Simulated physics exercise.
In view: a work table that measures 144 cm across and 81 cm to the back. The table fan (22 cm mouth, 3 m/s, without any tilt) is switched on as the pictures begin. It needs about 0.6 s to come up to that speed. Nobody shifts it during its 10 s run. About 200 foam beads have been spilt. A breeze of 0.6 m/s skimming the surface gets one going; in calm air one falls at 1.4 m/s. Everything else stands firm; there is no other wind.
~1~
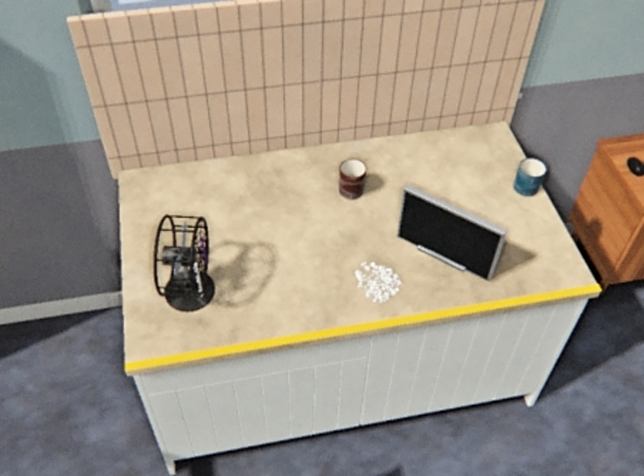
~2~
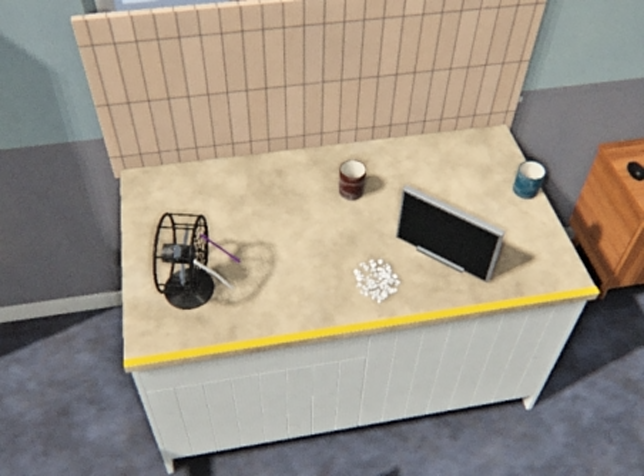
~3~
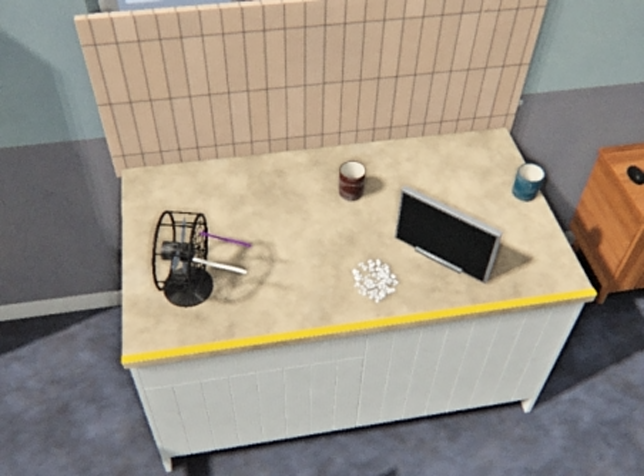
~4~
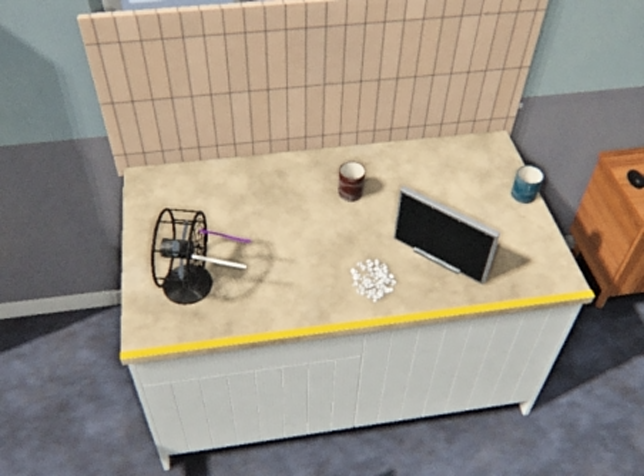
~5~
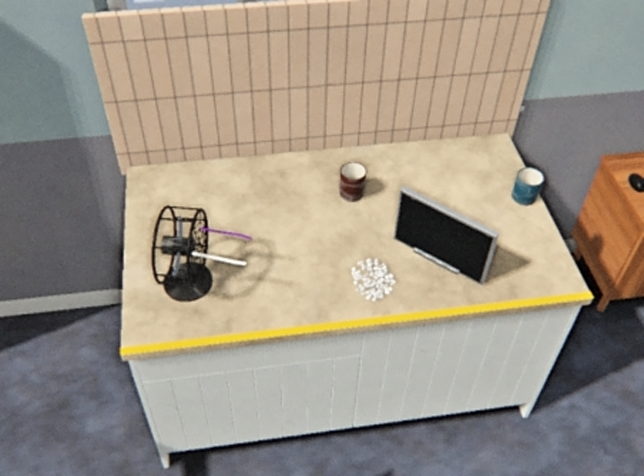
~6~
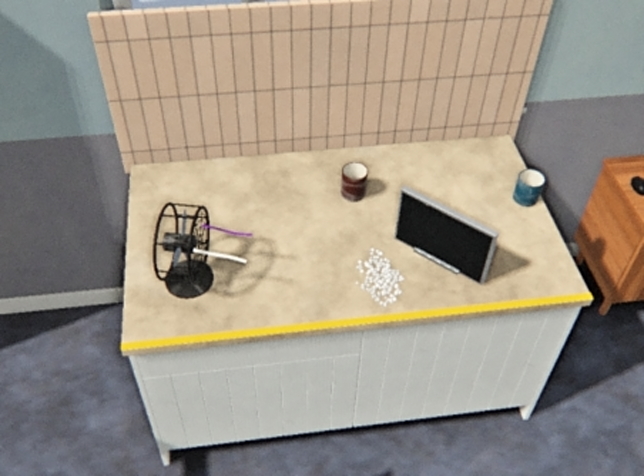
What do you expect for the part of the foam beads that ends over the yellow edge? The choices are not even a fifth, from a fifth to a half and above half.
Of the foam beads, above half end over the yellow edge.
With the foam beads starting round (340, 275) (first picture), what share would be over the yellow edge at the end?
It would be near 25 %.
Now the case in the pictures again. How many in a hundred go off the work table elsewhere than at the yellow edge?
Some 0 per cent.
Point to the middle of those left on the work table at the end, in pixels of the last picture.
At about (374, 153).
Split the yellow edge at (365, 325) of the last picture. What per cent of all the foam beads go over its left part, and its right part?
Some 0 % left, 80 % right.
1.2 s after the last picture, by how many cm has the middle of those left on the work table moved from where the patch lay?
About 45 cm.
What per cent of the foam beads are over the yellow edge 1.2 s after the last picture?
Near 70 %.
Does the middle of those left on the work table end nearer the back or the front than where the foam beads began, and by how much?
To the back, by about 55 cm.
Then, 1.2 s after the last picture the count stands so, 74 % are over the yellow edge; the middle of those still in play is near (401, 177).
Then, 2.4 s after the last picture the count stands so, 78 % are over the yellow edge; the middle of those still in play is near (374, 153).
Then, 4.7 s after the last picture the count stands so, 78 % are over the yellow edge; the middle of those still in play is near (374, 153).
Then, 9.2 s after the last picture, at the end, 78 % are over the yellow edge; the middle of those still in play is near (374, 153).
